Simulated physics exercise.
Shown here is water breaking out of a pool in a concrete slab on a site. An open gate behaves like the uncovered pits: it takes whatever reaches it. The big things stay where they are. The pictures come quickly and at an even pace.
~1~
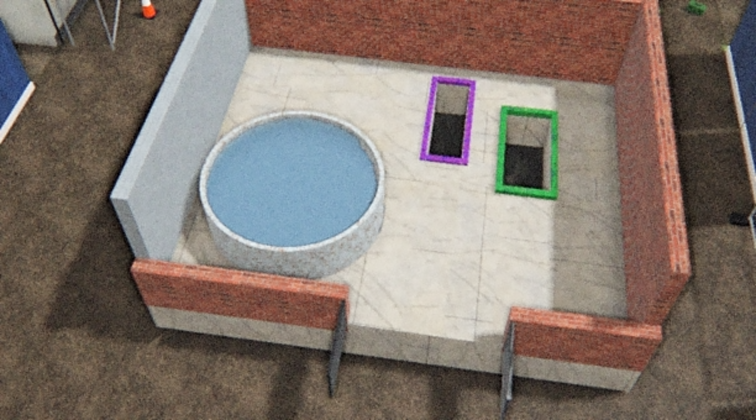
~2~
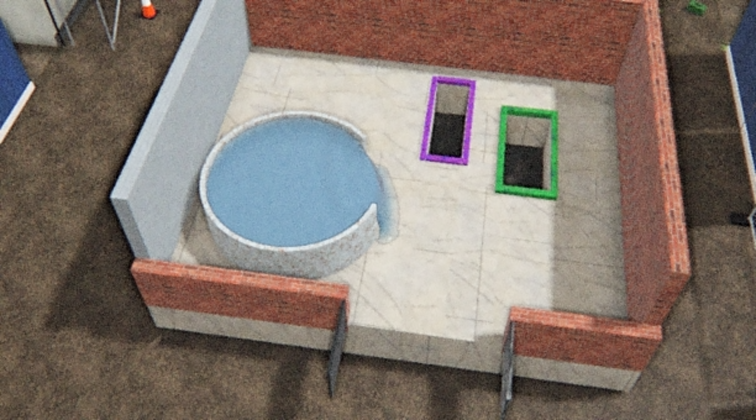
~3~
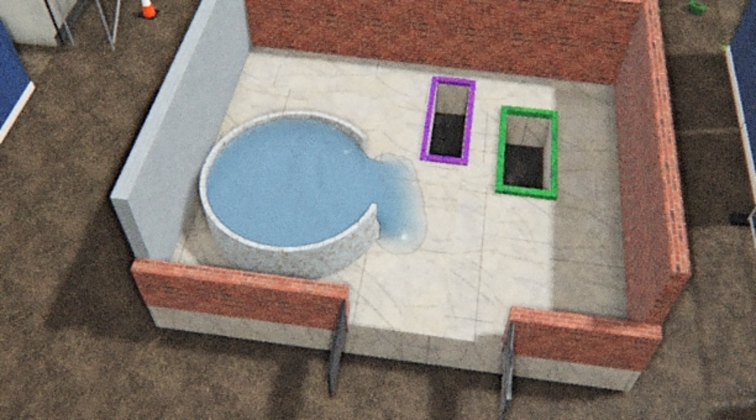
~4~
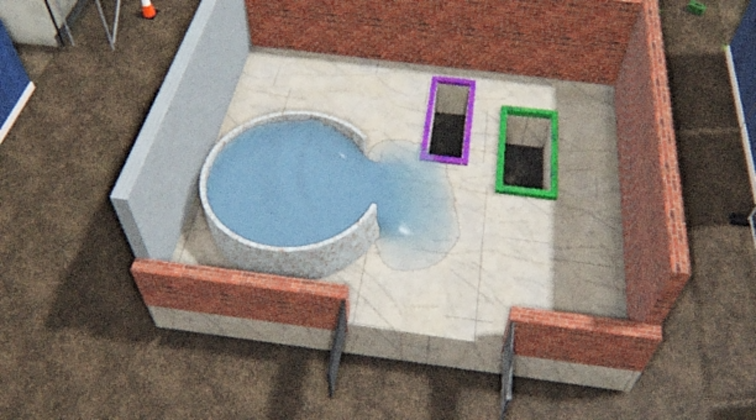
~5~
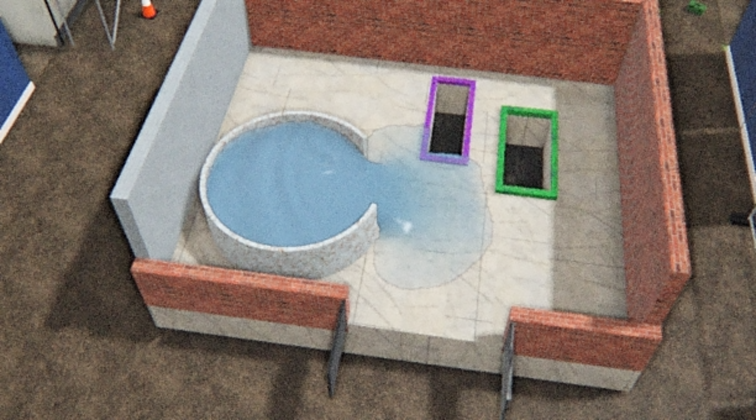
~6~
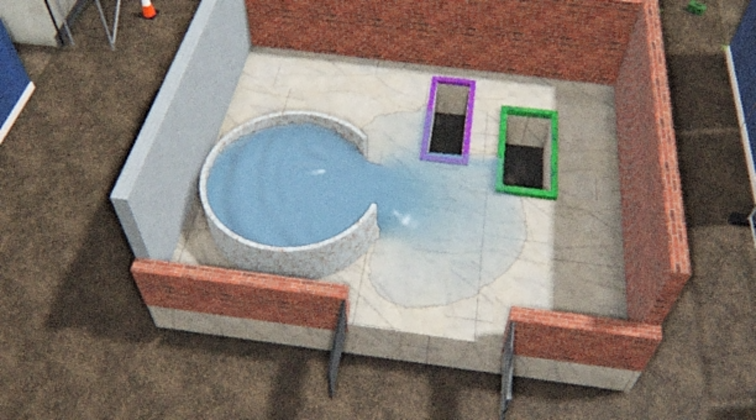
Water broke out through a gap in the right side of a round pool and spread across the pale slab in a widening sheet, reaching the purple-framed pit and then the green-framed one.
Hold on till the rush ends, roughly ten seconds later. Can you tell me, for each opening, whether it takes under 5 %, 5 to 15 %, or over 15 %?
In order: The gate is likely to claim a middle share of five to fifteen per cent. The purple pit is likely to claim a large share past fifteen per cent. The green pit is likely to claim a large share past fifteen per cent.
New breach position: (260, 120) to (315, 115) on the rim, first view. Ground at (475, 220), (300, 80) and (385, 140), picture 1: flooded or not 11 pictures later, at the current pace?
Note, points one to three: Unreached / reached and soaked / unreached.
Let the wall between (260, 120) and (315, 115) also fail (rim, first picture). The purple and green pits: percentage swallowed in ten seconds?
Purple 30 %, green 0 %.
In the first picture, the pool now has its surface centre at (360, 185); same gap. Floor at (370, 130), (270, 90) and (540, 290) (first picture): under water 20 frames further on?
In sequence: Unflooded, next unflooded, then inundated.
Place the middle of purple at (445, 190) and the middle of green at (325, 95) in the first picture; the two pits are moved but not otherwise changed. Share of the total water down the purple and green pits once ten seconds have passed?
Purple: 65 %; green: 0 %.
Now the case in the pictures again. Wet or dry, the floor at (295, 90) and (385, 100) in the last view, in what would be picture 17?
High and dry, then high and dry.
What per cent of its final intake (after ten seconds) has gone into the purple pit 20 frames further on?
Working it through, I arrive at 50 %.
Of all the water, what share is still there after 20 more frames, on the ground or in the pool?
My figure is close to 78 percent.
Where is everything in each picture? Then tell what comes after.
Still water in the round pool at (293, 179), in the first picture.
Water pours out at (379, 193) and has run to a hidden place, in the second picture.
Water pours out at (379, 193) and has run to (412, 248), in the third picture.
Water pours out at (379, 194) and has run to (420, 147), in the fourth picture.
Water pours out at (379, 194) and has run to (485, 243), in the fifth picture.
The front is at (517, 247), out from the gap at (379, 194), in the sixth picture.
A moment on, water covers 40 % of the floor; the gate 0 %, the purple pit 2 %, the green pit 3 %.
Next, water covers 45 % of the floor; the gate 0 %, the purple pit 6 %, the green pit 8 %.
Then, water covers 55 % of the floor; the gate 1 %, the purple pit 9 %, the green pit 13 %.
Later, water covers 70 % of the floor; the gate 4 %, the purple pit 12 %, the green pit 16 %.
In the end, water covers 95 % of the floor; the gate 9 %, the purple pit 18 %, the green pit 18 %.
